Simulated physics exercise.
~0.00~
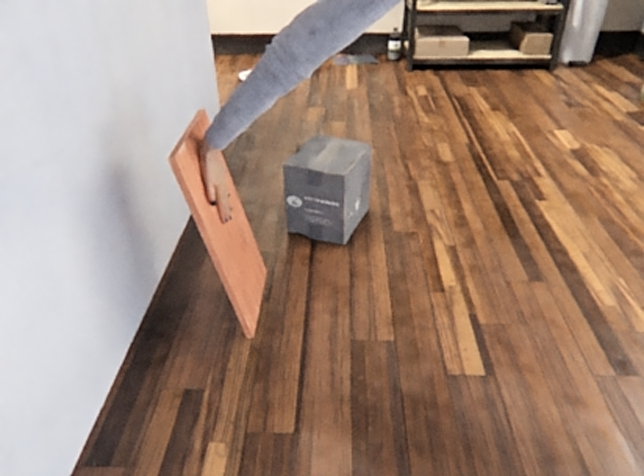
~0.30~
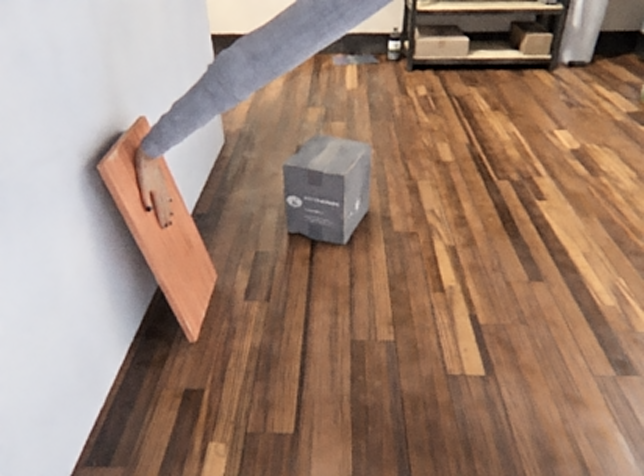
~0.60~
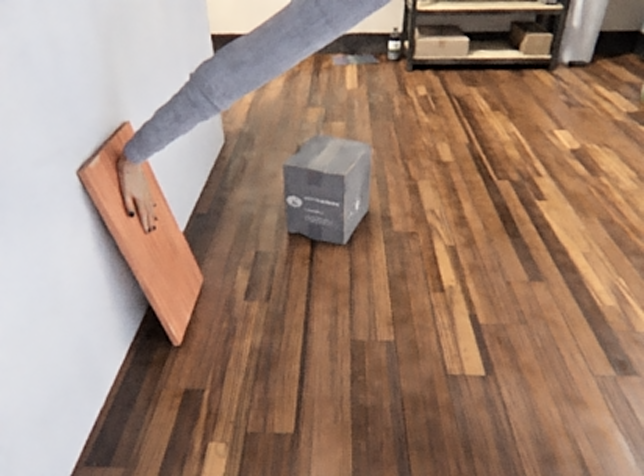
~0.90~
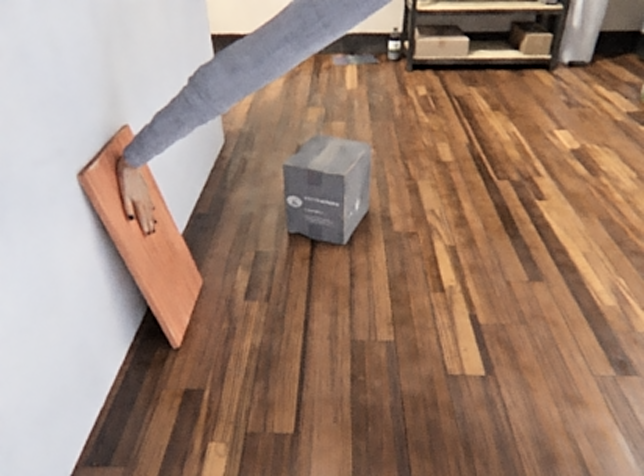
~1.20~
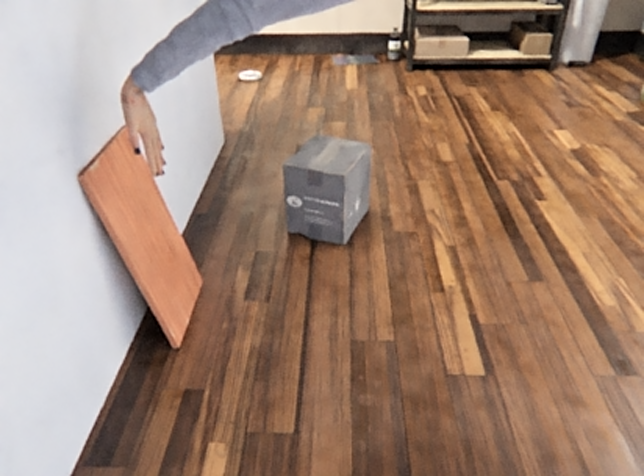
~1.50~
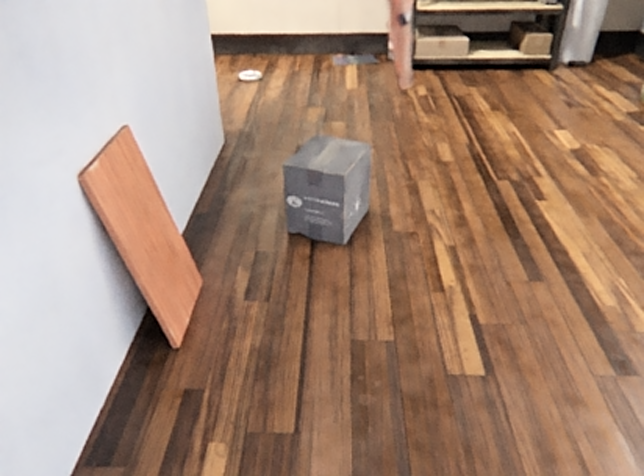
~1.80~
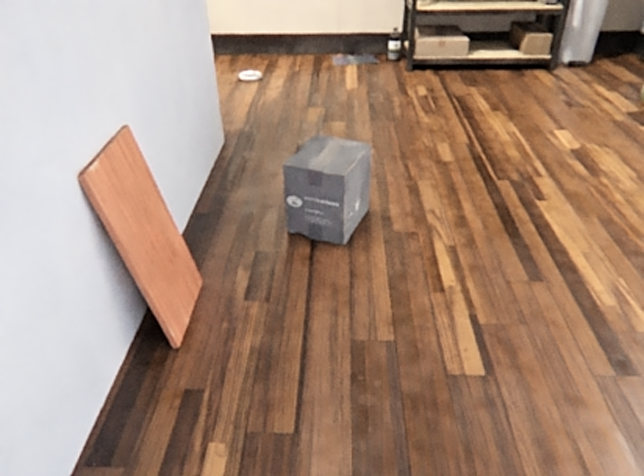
In a room with a dark, streaky wooden floor, a grey box sits near a pale wall, with a shelf holding boxes in the background. An arm in a grey sleeve reaches in from the top, holding an orange board upright at a tilt. The hand moves the board left and sets its upper edge against the wall, keeping its palm on it for a moment. Then the hand lets go and draws back toward the shelf, leaving the view. The board stays leaning against the wall, and the box remains where it was.
